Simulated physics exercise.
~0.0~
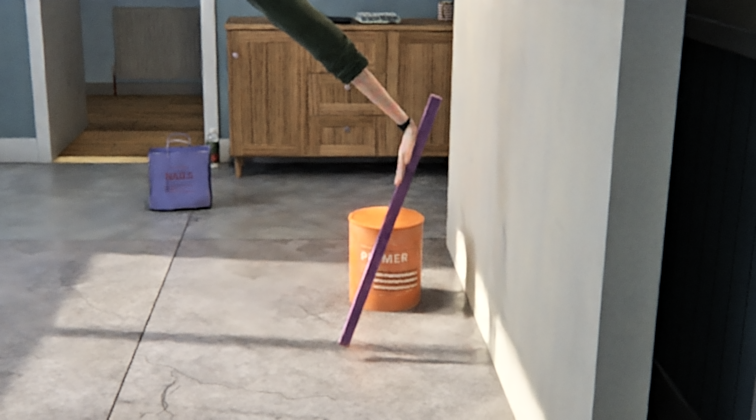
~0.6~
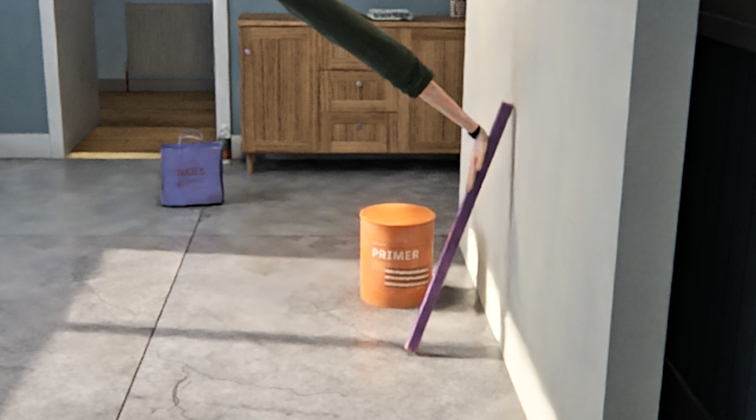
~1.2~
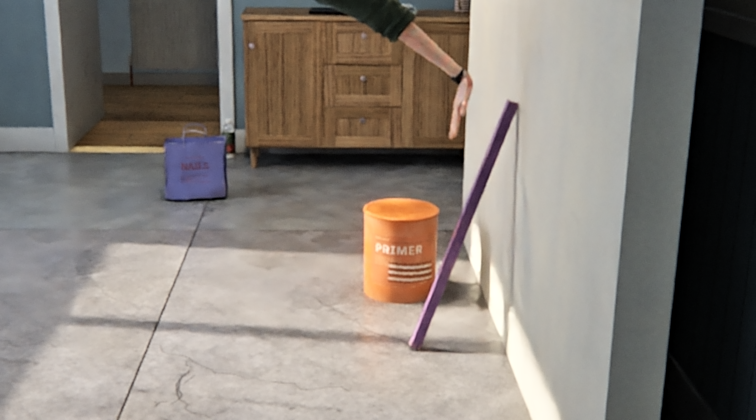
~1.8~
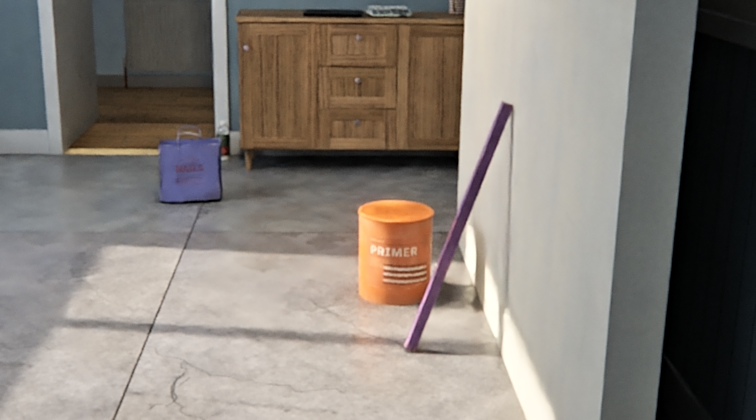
At the start, a hand at the end of a dark green sleeve holds a long purple pole upright at a slant on a grey floor, in front of an orange pail marked as primer. The hand moves the pole to the right until its top rests against the pale wall, with its foot still out on the floor beside the pail. The fingers then let go and the arm draws back, leaving the scene. The pole stays leaning on the wall, and the pail stands in its place, both still at the end.
